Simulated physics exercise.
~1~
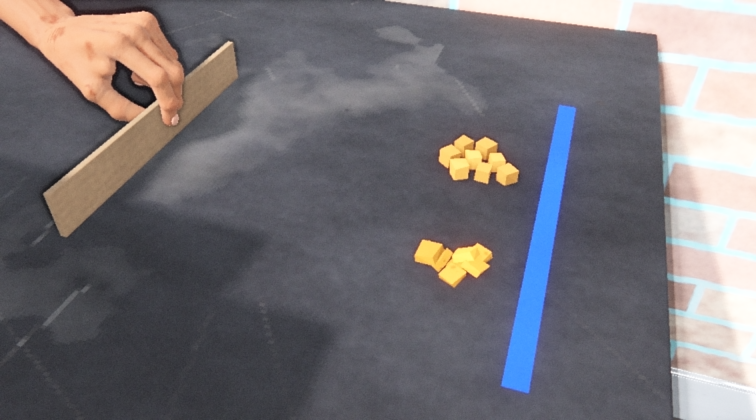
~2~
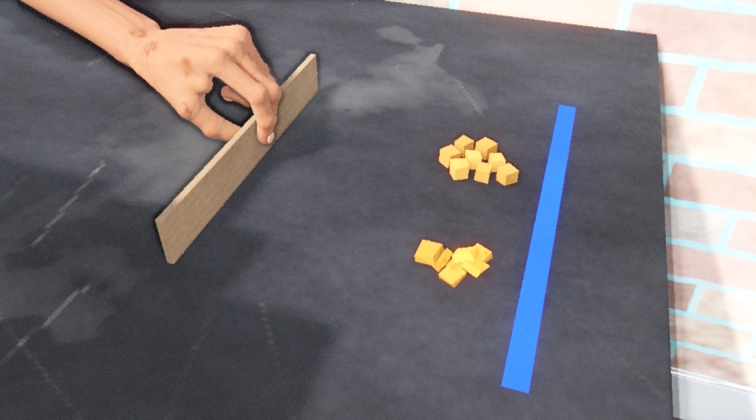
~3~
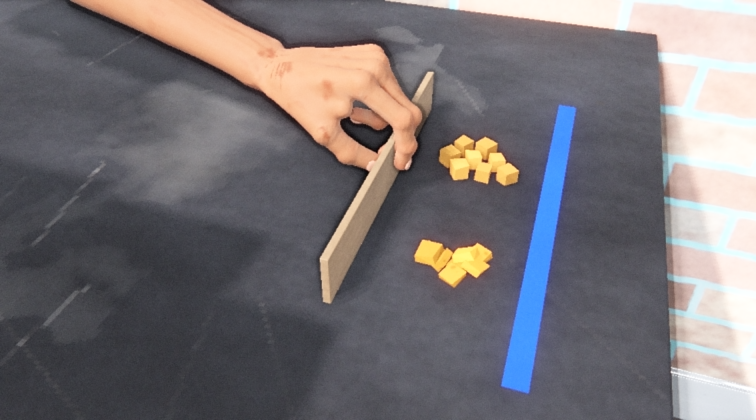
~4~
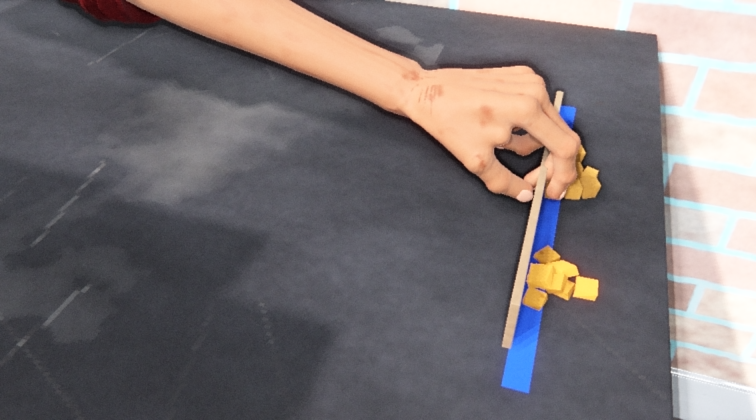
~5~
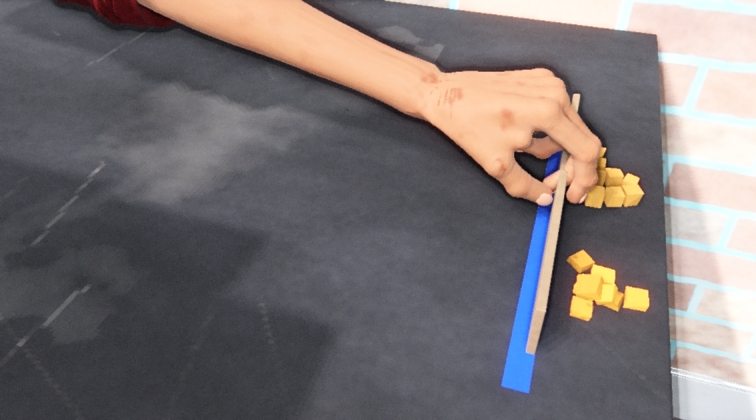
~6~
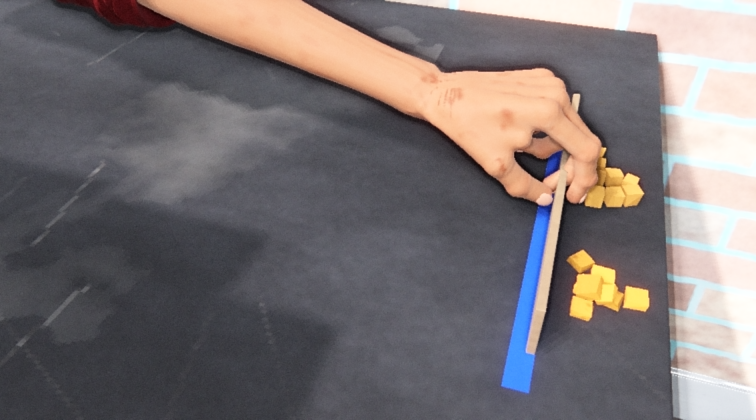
The video shows a hand sliding an upright piece of card rightward across a dark table, pushing two small clusters of yellow cubes past a strip of blue tape. The card stops at the tape, and both clusters rest on the table near its right edge.
